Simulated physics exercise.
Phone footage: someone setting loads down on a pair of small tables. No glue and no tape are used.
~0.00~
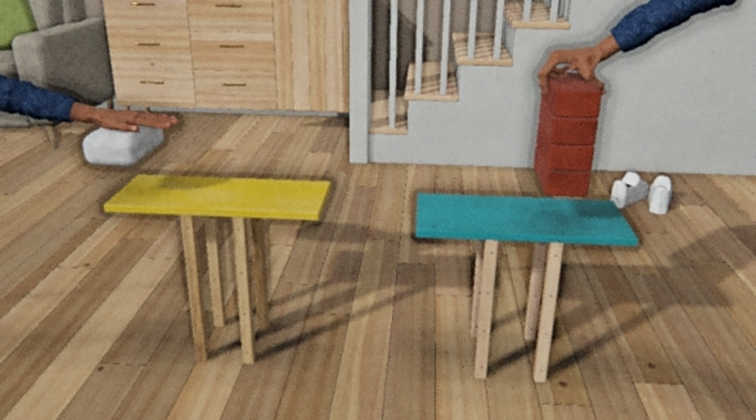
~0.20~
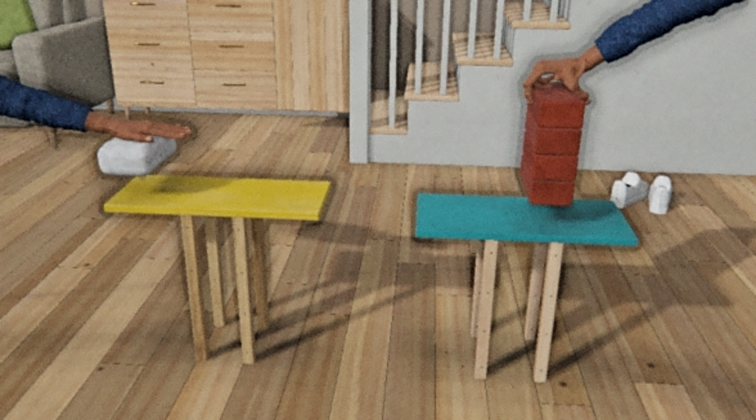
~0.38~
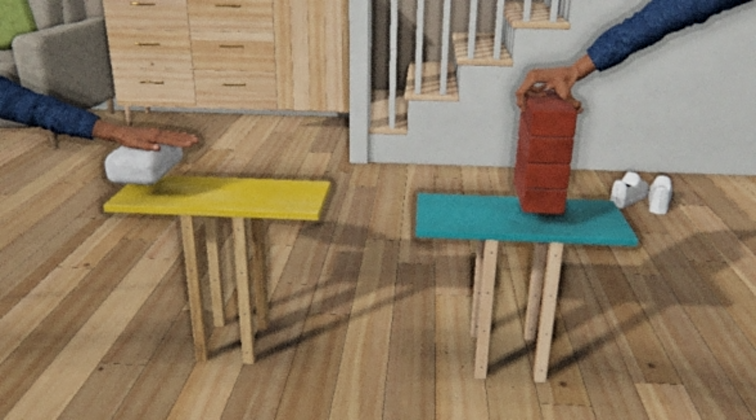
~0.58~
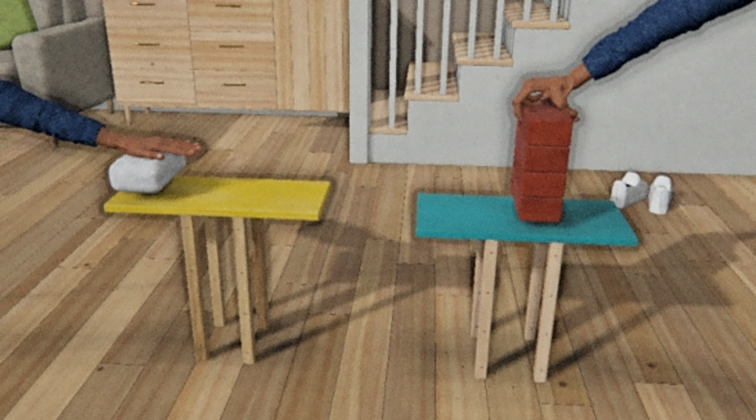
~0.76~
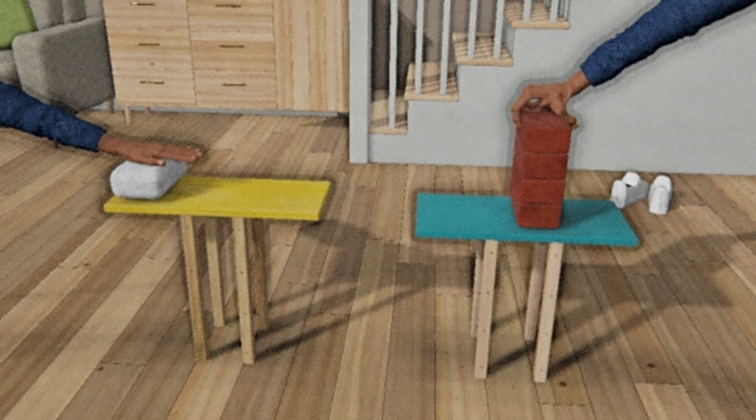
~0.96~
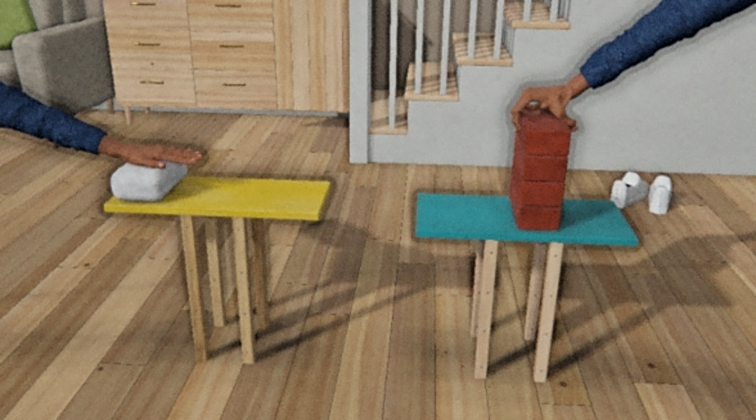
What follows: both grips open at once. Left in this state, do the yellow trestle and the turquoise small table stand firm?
Yellow trestle - yes, it stands firm; turquoise small table - yes, it stands firm.
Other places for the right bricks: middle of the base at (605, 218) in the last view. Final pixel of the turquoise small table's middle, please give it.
End point: About (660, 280).
By 1.94 s, yellow trestle at rest near (223, 196); turquoise small table at rest near (520, 218).
When it is over (3.5 s), the yellow trestle keeps steady, near (223, 196); the turquoise small table keeps steady, near (520, 218).
